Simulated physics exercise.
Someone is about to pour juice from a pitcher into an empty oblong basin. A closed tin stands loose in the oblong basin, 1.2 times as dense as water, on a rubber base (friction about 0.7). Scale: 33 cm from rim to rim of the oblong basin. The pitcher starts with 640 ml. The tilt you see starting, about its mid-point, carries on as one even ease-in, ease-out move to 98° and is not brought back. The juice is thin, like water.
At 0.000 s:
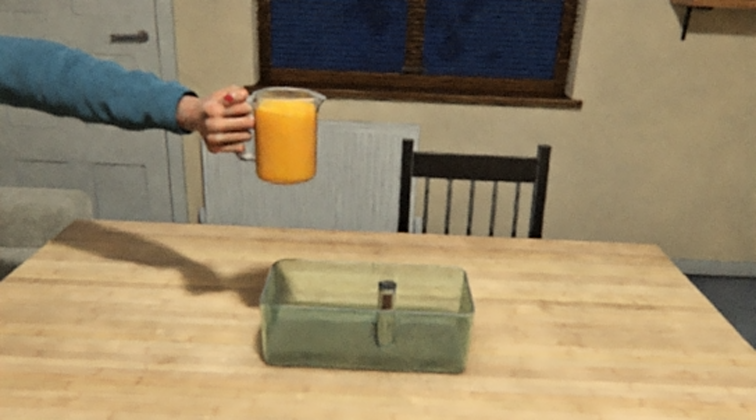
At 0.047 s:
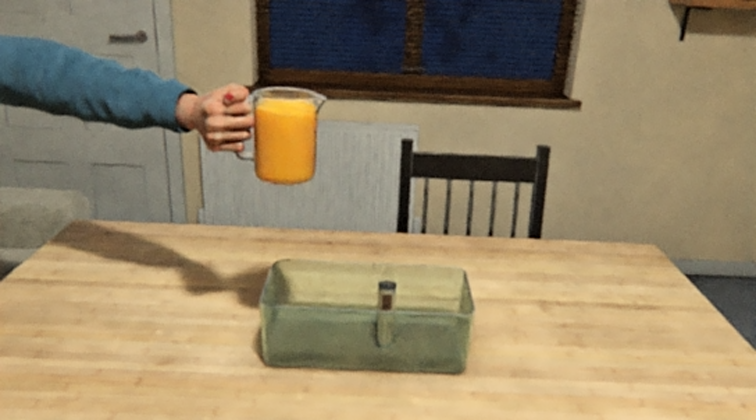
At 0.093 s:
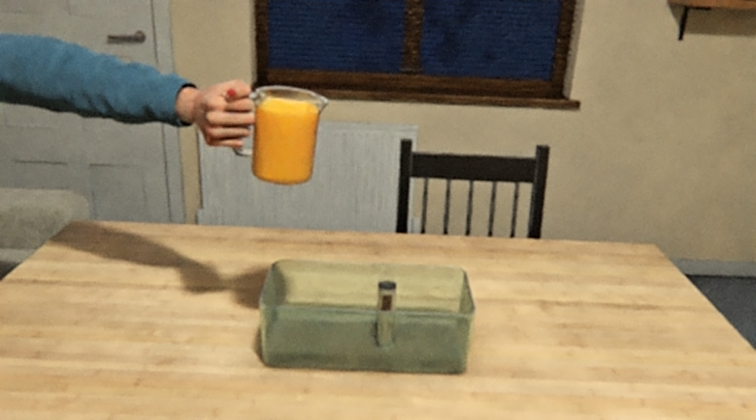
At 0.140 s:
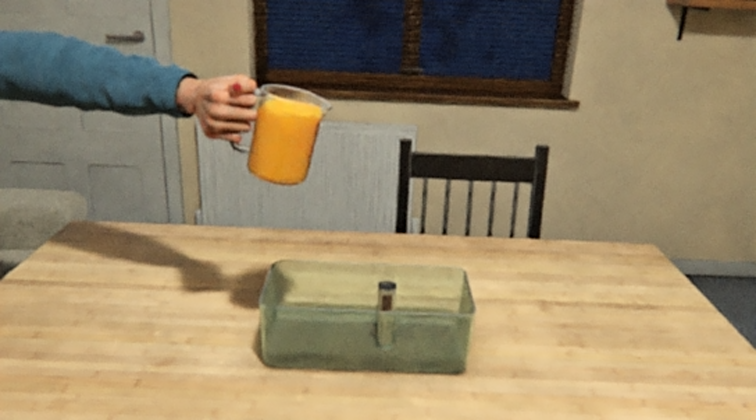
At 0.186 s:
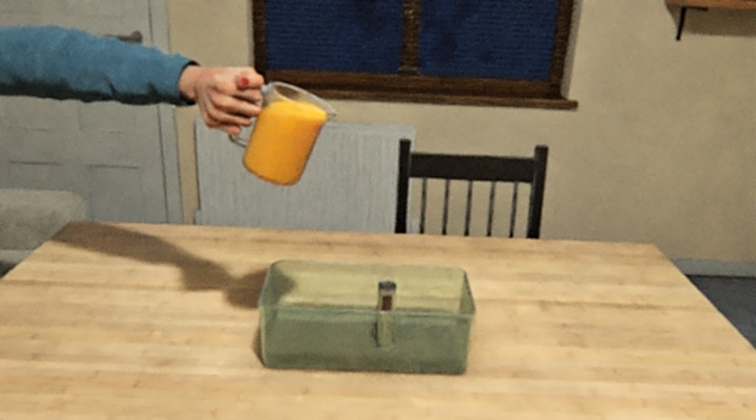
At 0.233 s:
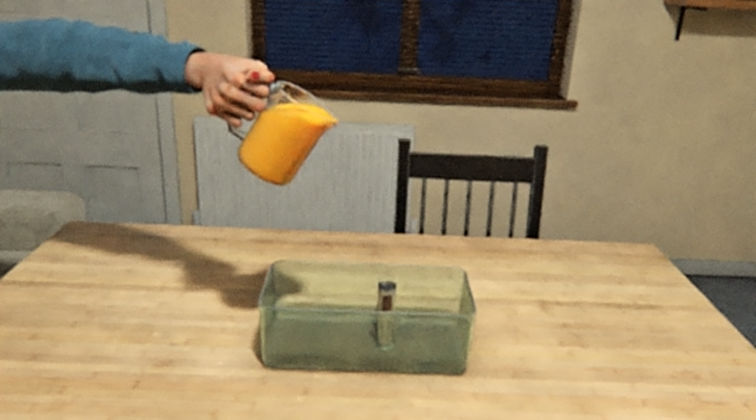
A glass pitcher of orange juice, held at left of centre by a hand in a blue sleeve, stays nearly upright at first, then tilts steadily to the right until the juice reaches its lip. Below it, a greenish see-through basin holding a small dark tin stands on a pale wooden table. The fixed, slightly raised view shows a room with a black chair, white radiator, dark window and pale door behind.
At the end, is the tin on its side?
The tin keeps standing.
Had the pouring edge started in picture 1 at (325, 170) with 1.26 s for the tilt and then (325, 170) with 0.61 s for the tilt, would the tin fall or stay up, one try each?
First it goes over; then it stays up.
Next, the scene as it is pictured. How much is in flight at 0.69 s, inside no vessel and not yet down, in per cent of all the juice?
Near 36 in a hundred.
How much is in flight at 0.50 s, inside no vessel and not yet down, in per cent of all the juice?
About 30 per cent.
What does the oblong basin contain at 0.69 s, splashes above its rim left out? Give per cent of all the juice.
Some 34 per cent.
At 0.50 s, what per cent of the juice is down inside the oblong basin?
About 1 per cent.
By 0.50 s the tilt is 90° and 69 per cent is still to pour; the tin stands where it began.
By 0.69 s the tilt is 98° and 29 per cent is still to pour; the tin stands where it began.
By 0.89 s the tilt is 98° and 10 per cent is still to pour; the tin stands where it began.
By 1.11 s the tilt is 98° and 3 per cent is still to pour; the tin stands where it began.
At rest the tin stands where it began.
